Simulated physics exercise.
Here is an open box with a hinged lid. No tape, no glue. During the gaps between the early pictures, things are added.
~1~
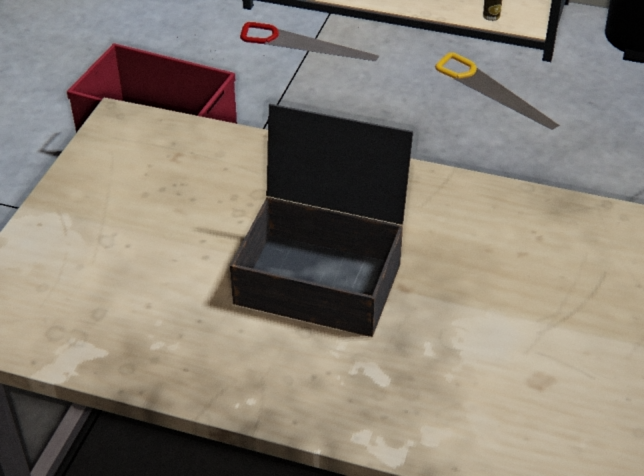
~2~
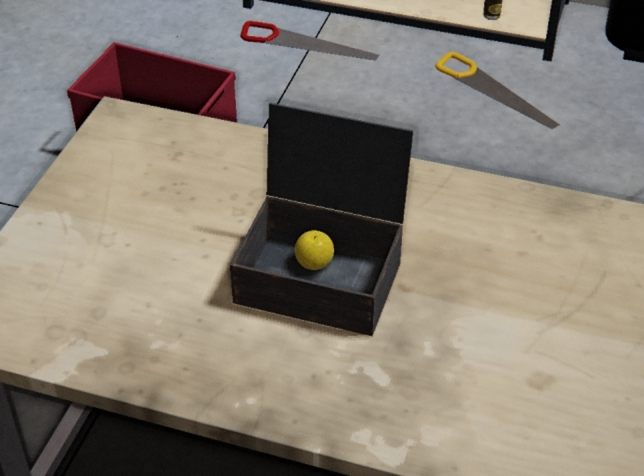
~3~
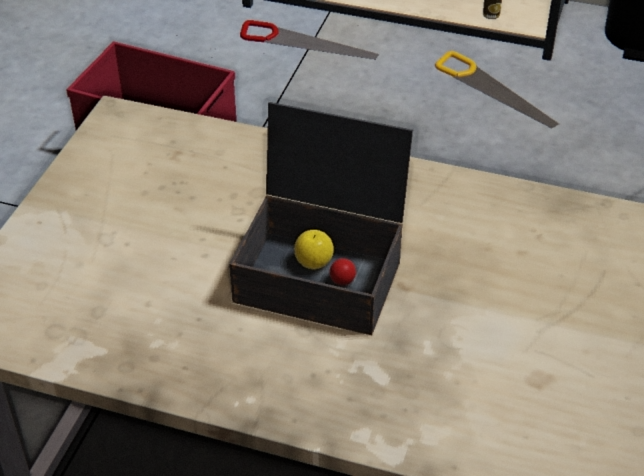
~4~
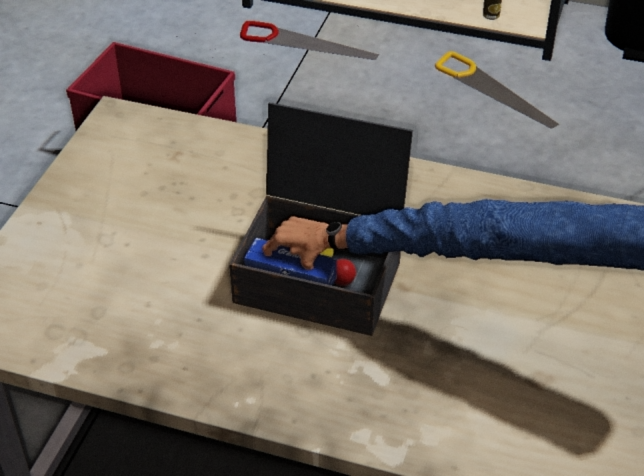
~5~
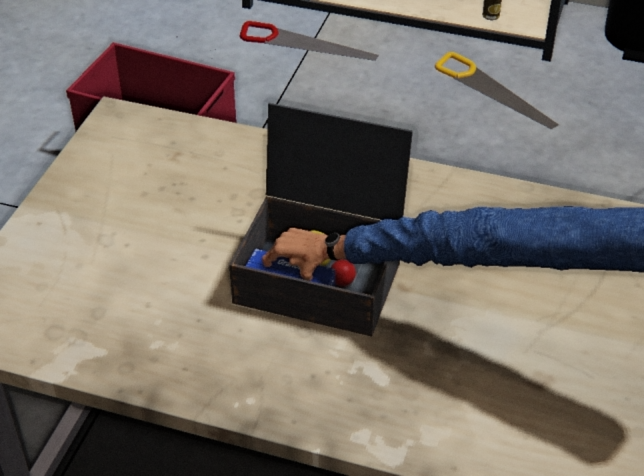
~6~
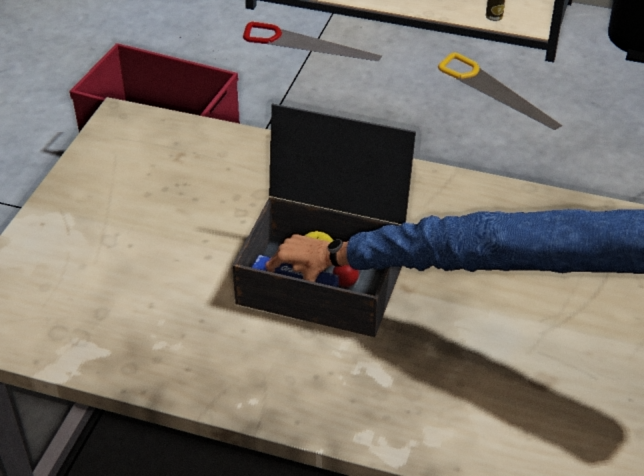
At first, a dark box with its lid raised sits empty on a wooden table. A round yellow object appears inside, followed by a smaller red one. Then a blue-sleeved arm reaches in from the right, and its hand lowers a blue carton into the box, still gripping it.
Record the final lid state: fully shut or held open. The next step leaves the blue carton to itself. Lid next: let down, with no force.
Meets the rim.
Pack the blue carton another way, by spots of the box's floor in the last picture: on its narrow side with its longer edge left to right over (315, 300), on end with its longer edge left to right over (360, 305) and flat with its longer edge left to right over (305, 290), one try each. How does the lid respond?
First try: It comes fully down; second try: It gets propped open; third try: It comes fully down.
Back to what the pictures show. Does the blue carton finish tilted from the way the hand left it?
Once everything settles, the blue carton keeps its original angle.
Then, 1.30 s past the last view, lid 79° above the rim.
Then, 1.70 s past the last view, lid 48° above the rim.
Then, 2.00 s past the last view, lid 14° above the rim.
Finally, lid shut; all 3 still in place. Final places as the last picture's camera would see them, blue carton near (293, 285).
